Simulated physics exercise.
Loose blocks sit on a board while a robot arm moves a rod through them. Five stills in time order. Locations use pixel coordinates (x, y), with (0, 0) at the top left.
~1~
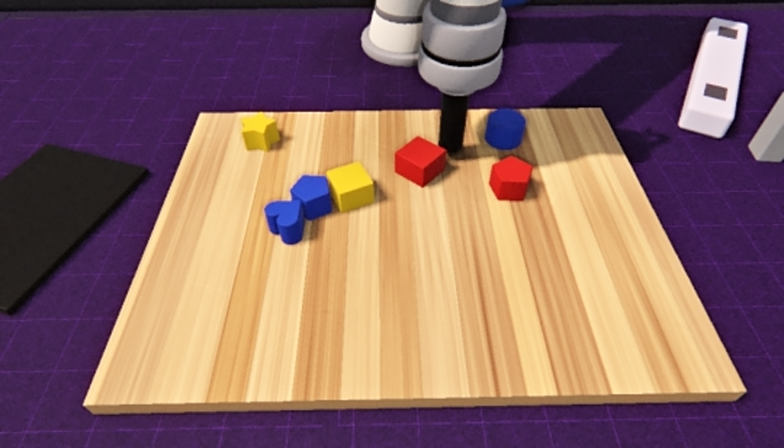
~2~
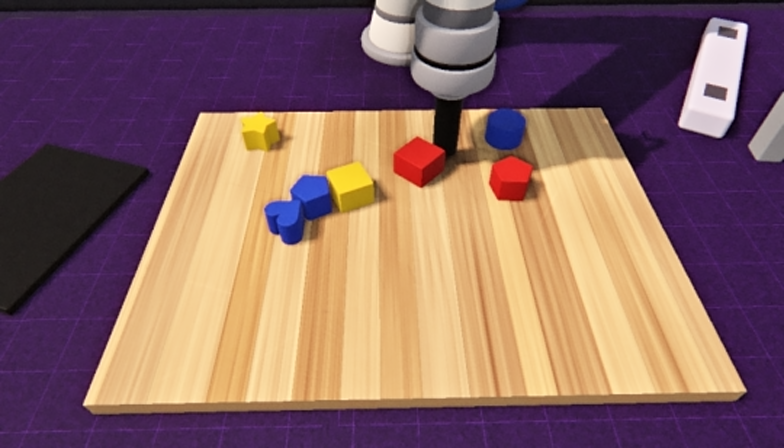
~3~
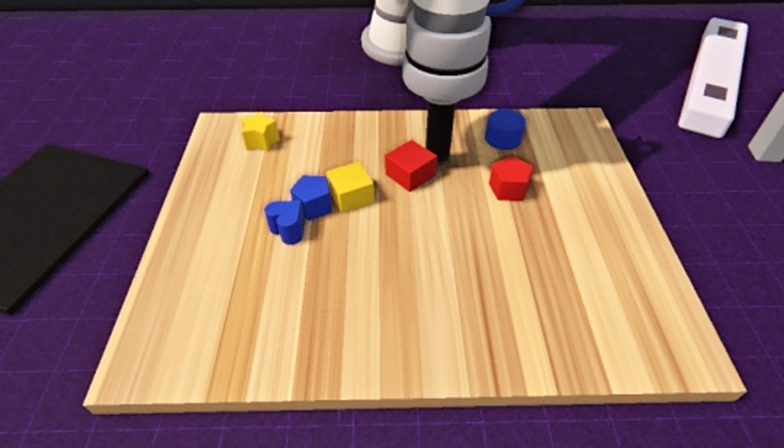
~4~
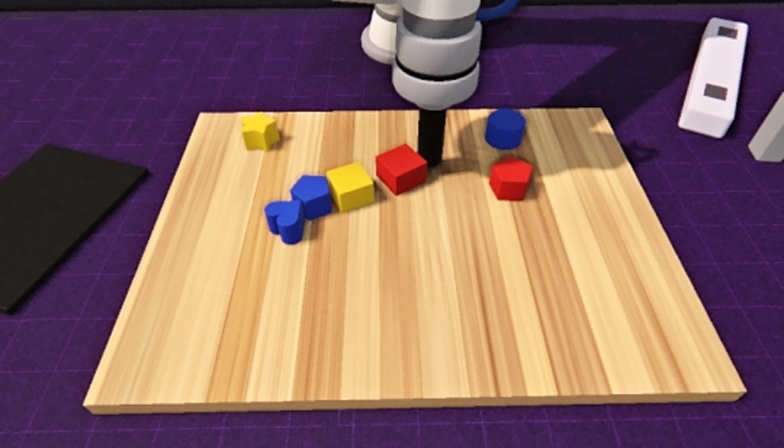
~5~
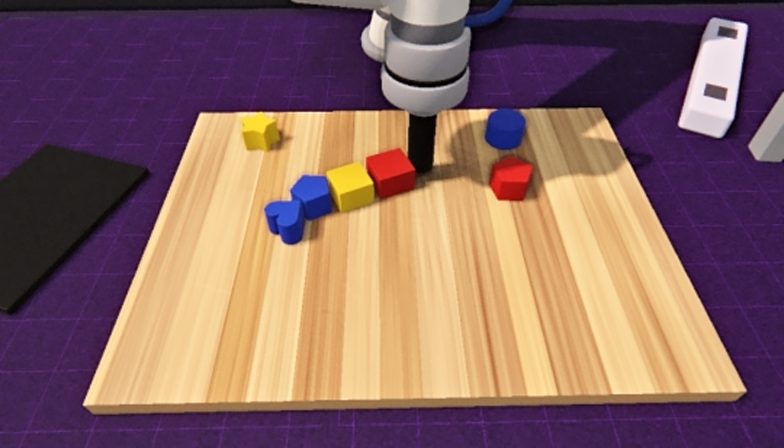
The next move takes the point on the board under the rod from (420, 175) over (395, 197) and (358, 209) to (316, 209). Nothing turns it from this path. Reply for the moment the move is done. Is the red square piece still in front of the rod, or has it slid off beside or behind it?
That block remains ahead.
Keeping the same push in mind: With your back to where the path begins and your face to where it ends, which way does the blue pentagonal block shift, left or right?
It goes right.
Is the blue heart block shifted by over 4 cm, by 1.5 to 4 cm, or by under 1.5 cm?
Between 1.5 and 4 cm.
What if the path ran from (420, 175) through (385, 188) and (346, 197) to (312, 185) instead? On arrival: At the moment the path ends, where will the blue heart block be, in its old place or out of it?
By the end it has moved.
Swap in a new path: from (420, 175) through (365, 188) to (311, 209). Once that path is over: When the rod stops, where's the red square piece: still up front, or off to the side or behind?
Ahead of the rod.
The first path, step by step. One third of the way, rod at (395, 187); blue heart block at (271, 216), turned 50° anticlockwise; blue pentagonal block at (285, 188); yellow square piece at (322, 184), turned 25° clockwise; red square piece at (361, 180), turned 20° clockwise.
Two thirds of the way, rod at (357, 199); blue heart block at (266, 216), turned 70° anticlockwise; blue pentagonal block at (245, 188), turned 20° clockwise; yellow square piece at (282, 189), turned 35° clockwise; red square piece at (321, 189), turned 30° clockwise.
At the end, rod at (315, 199); blue heart block at (265, 217), turned 80° anticlockwise; blue pentagonal block at (202, 188), turned 20° clockwise; yellow square piece at (238, 189), turned 35° clockwise; red square piece at (278, 189), turned 30° clockwise.
